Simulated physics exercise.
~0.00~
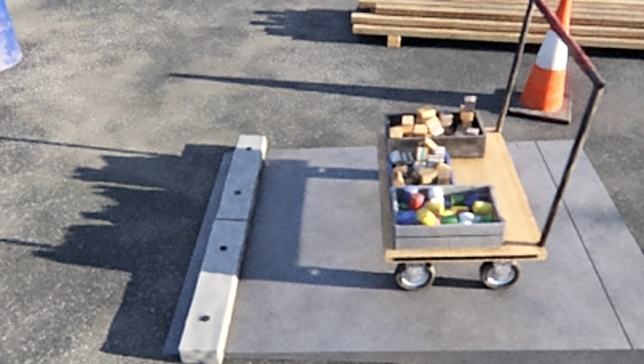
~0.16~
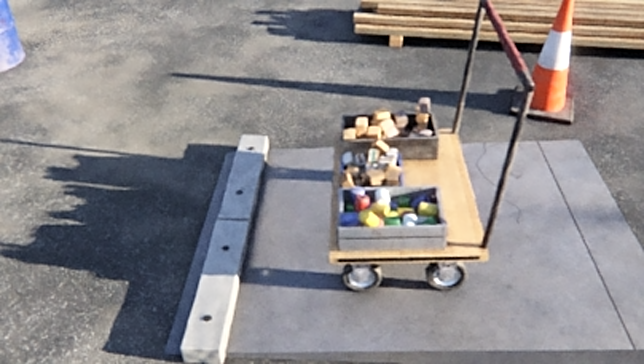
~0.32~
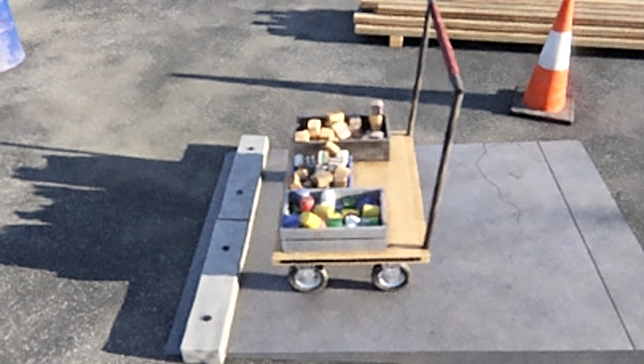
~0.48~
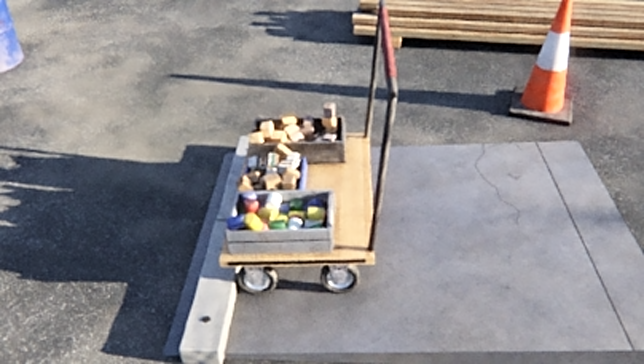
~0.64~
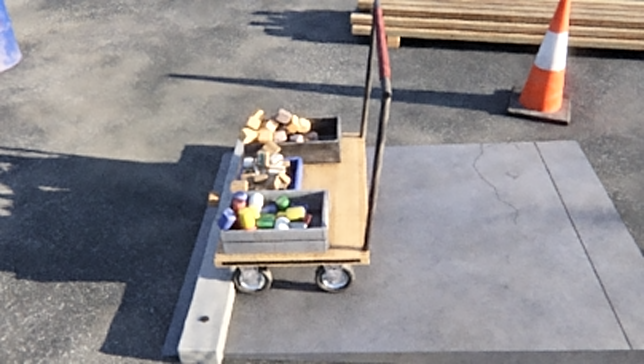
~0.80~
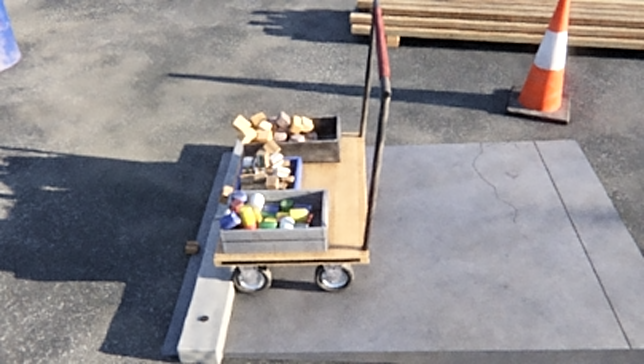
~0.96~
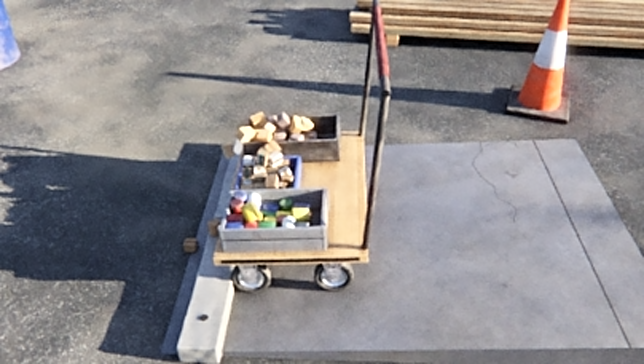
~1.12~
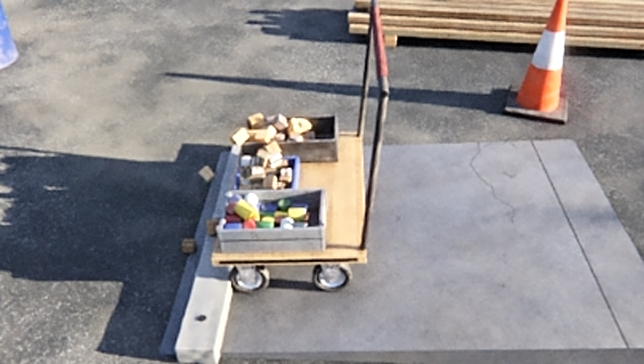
In this clip, a flatbed trolley carrying three trays of small loose goods rolls left across a grey slab and stops at a raised sill. The goods shift forward, and a few blocks spill over onto the ground beyond, while the trays stay in place on the deck.
